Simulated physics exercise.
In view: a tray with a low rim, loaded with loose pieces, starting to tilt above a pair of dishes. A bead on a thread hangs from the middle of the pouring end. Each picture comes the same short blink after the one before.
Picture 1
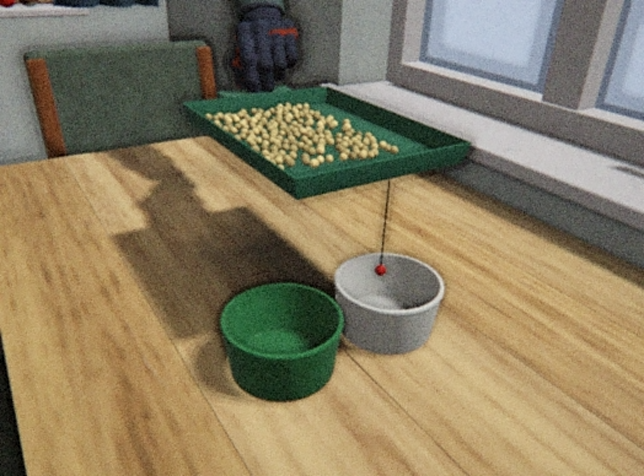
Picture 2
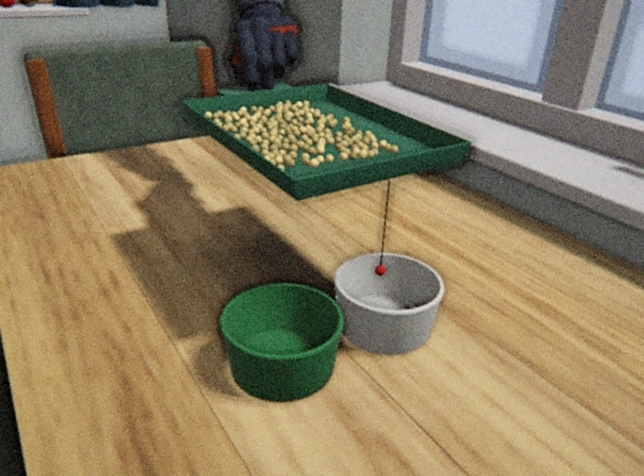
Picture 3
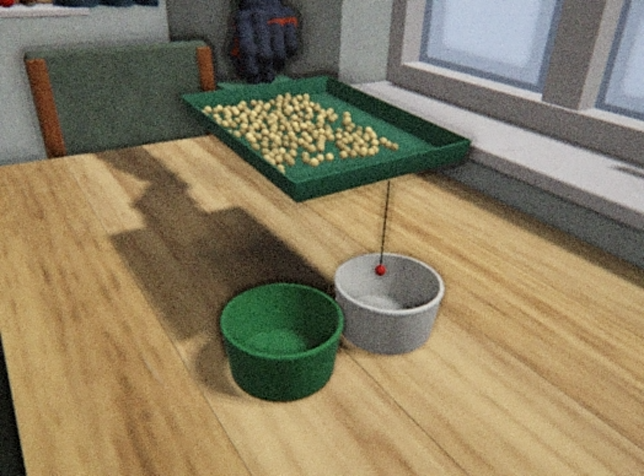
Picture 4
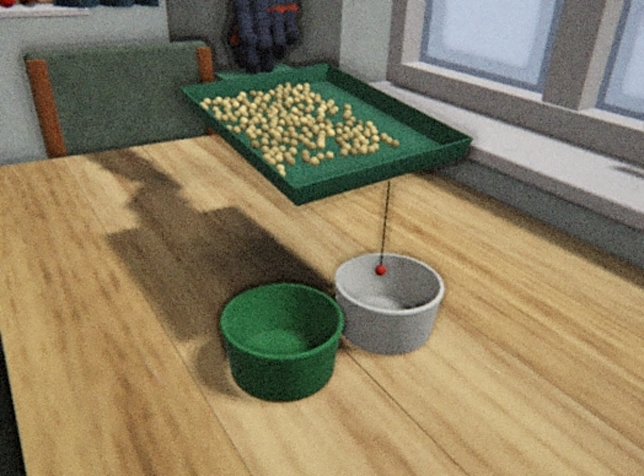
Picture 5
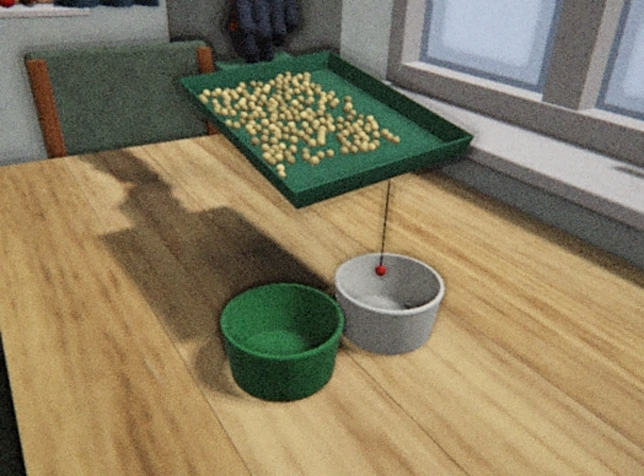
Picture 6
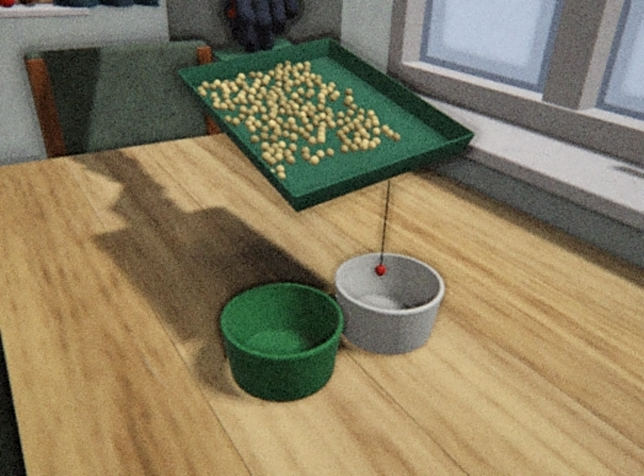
On a wooden table by a window, a green dish and a pale grey dish sit below a low-rimmed green tray of soya beans, a red bead hanging on a thread. The tray begins level, then a dark gripper behind it slowly raises the far end, and the near left corner dips slightly.
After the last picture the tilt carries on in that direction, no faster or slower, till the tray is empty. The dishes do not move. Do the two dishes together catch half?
Together they catch over half.
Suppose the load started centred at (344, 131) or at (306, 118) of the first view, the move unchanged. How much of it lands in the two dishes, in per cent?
Roughly 90 per cent, and 90 per cent.
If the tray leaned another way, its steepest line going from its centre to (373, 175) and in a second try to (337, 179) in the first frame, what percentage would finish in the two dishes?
Near 20 % and 80 %.
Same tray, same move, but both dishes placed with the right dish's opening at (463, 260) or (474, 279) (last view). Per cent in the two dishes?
In turn 10 and 30 in a hundred.
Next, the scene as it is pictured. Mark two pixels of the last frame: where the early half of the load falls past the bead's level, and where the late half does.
At about (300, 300), then at (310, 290).
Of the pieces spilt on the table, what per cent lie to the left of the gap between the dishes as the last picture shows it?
Near 10 %.
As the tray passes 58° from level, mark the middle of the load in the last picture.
At about (304, 159).
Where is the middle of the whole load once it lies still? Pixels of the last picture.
At about (290, 359).
Soon after the last picture, tray tipped steeply; nearly all on the tray; a stray few in the air.
A little later, tray tipped right over; about half on the tray; about a quarter in the left dish; about a quarter in the air.
Later still, tray tipped past a quarter turn; nearly all in the left dish; a stray few in the right dish; a small part outside both.
At rest, tray tipped past a quarter turn; nearly all in the left dish; a stray few in the right dish; a small part outside both.
